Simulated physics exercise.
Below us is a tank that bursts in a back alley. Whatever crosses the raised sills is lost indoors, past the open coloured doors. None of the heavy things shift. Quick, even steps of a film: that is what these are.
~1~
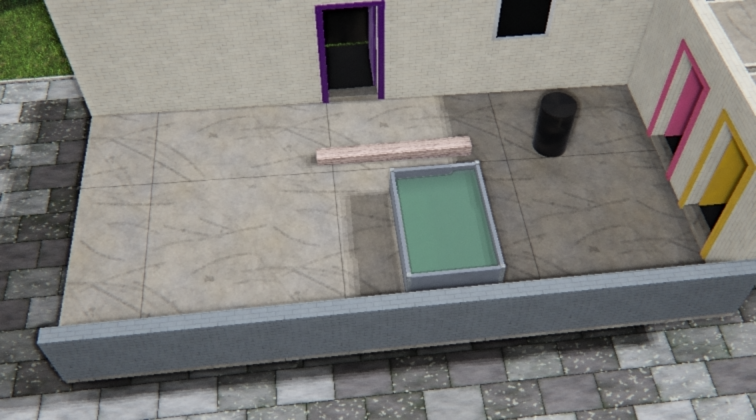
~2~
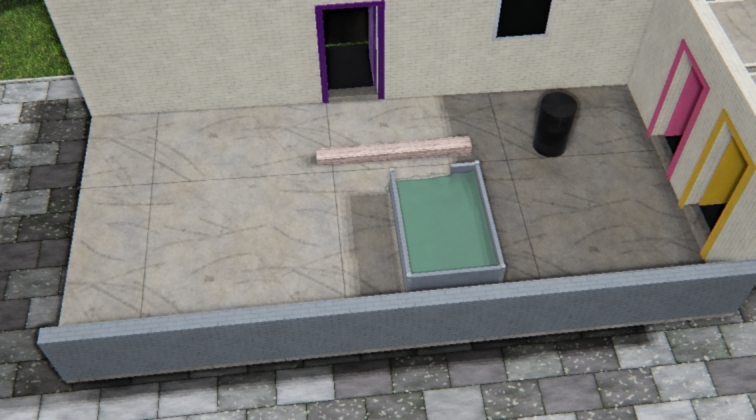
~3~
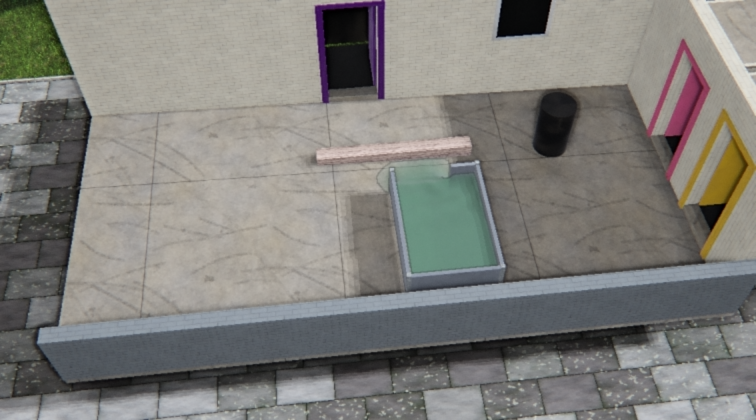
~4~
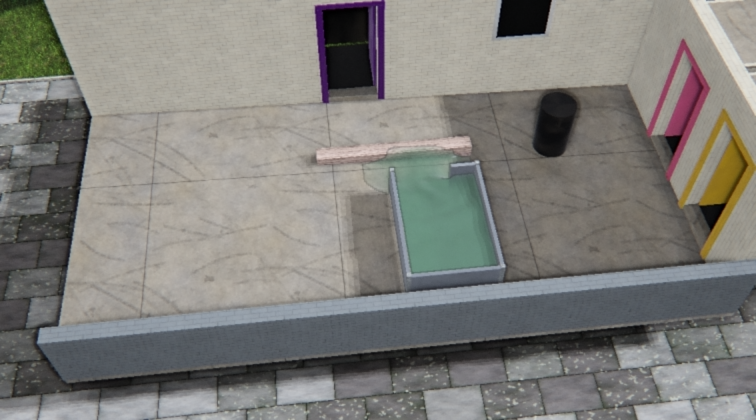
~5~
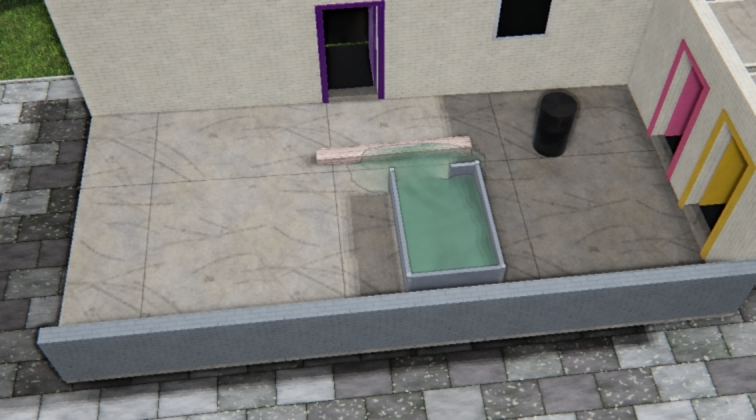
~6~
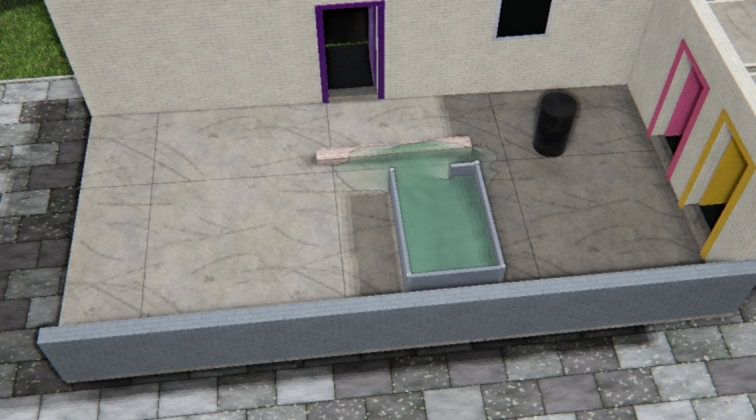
A grey-walled open tank of green water sits in a paved back alley, seen from above, with a low grey wall along the near side. A pale pink beam lies just beyond the tank, a black barrel stands to the right, and purple, pink and yellow doorways line the cream walls. The tank's far side opens and greenish water pours out, spreading to the beam and sideways along it, while the camera stays still.
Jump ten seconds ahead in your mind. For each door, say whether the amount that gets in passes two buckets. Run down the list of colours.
Purple door: No, yellow door: No, pink door: Yes.
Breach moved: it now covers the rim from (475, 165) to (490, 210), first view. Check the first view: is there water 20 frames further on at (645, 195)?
There: Awash.
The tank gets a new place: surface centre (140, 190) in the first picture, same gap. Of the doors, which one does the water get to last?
Bringing up the rear is the door marked yellow.
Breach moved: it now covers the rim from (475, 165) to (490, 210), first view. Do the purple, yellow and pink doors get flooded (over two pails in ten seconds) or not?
My reading: Purple lets less in; yellow floods; pink is over.
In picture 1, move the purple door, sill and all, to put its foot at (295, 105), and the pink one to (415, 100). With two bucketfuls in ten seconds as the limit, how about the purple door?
Checking it alone, the purple door falls short.
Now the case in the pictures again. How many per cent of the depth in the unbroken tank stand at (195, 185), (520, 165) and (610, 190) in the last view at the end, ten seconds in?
In order: About 2, 4 and 8 in a hundred.
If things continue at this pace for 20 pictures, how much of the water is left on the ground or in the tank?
Roughly 100 out of every hundred parts.
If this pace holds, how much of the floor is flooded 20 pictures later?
About 50 in a hundred.
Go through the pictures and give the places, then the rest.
The first picture shows still water in the open tank at (444, 220).
In the second picture, water pours out on the open tank's far side and has run to a hidden place.
In the third picture, water pours out on the open tank's far side and has run to (437, 160).
In the fourth picture, water pours out on the open tank's far side and has run to (464, 158).
In the fifth picture, water pours out on the open tank's far side and has run to (477, 155).
In the sixth picture, the front is at (339, 166), out from the gap on the open tank's far side.
A moment on, water covers 15 % of the floor; the purple door not reached, the yellow door not reached, the pink door not reached.
Next, water covers 35 % of the floor; the purple door wet at the sill, nothing in, the yellow door not reached, the pink door not reached.
Then, water covers 50 % of the floor; the purple door wet at the sill, nothing in, the yellow door wet at the sill, nothing in, the pink door under two buckets in.
Later, water covers 70 % of the floor; the purple door wet at the sill, nothing in, the yellow door wet at the sill, nothing in, the pink door under two buckets in.
In the end, water covers 70 % of the floor; the purple door wet at the sill, nothing in, the yellow door wet at the sill, nothing in, the pink door over two buckets in.
